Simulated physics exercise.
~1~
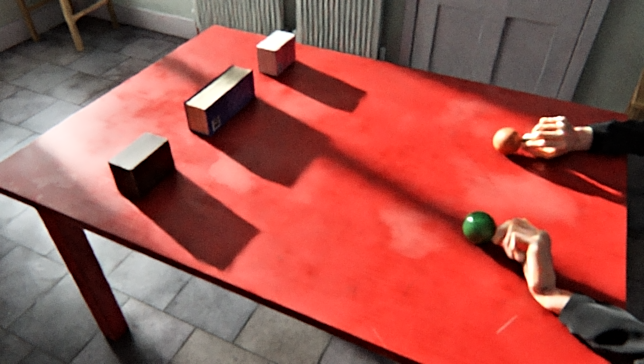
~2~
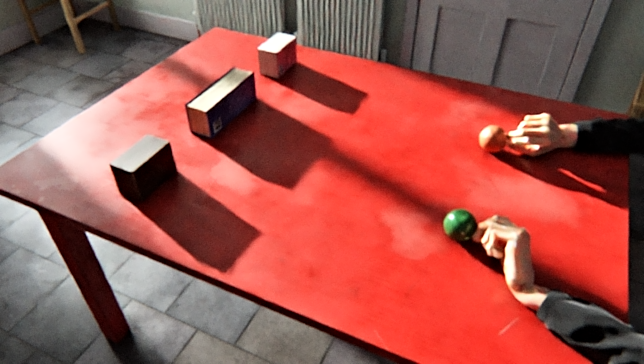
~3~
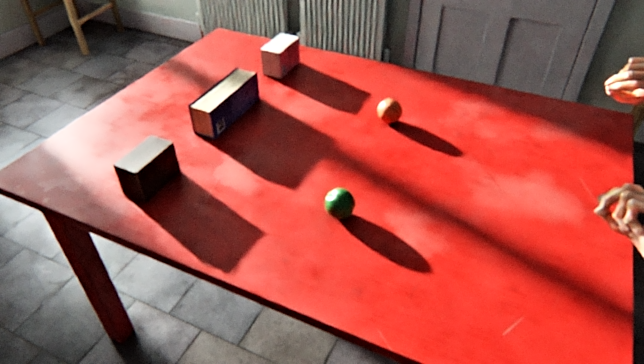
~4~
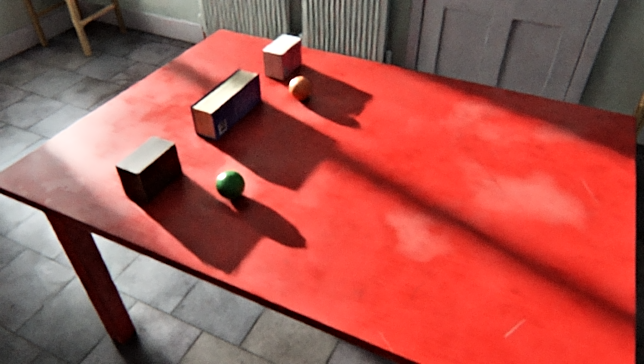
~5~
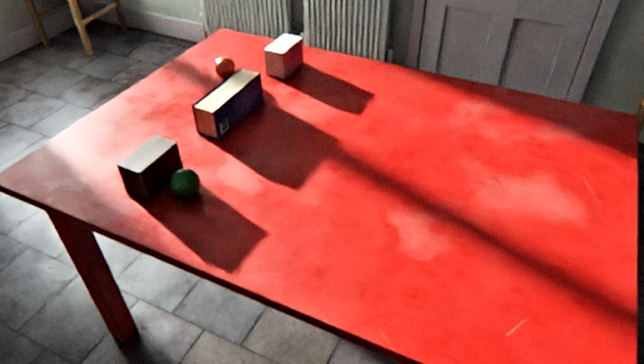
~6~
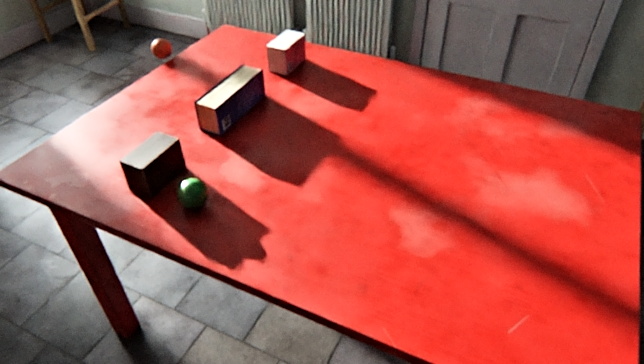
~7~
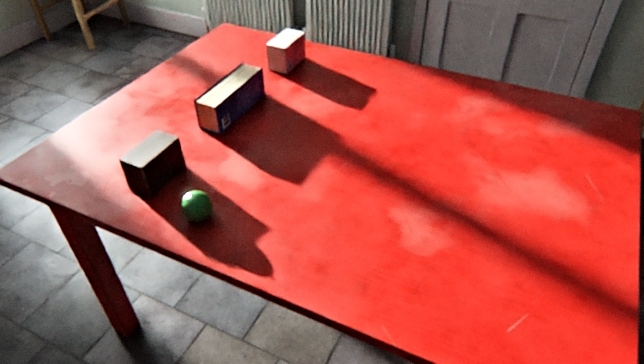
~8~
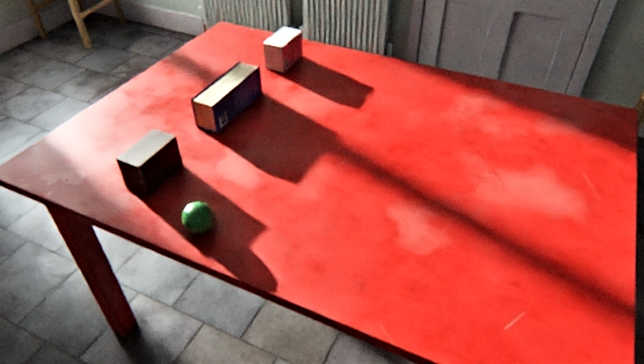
On a red table in a room with a grey tiled floor, two hands at the right edge hold an orange ball and a green ball, facing three spaced blocks. The hands release them and draw back, and both roll left across the tabletop. The orange ball passes through the gap between the far block and the middle one, while the green ball runs into the nearest dark block. The orange one carries on to the far left edge and drops out of sight. The green ball drifts back slightly toward the near side and ends beside the dark block, in its shadow.
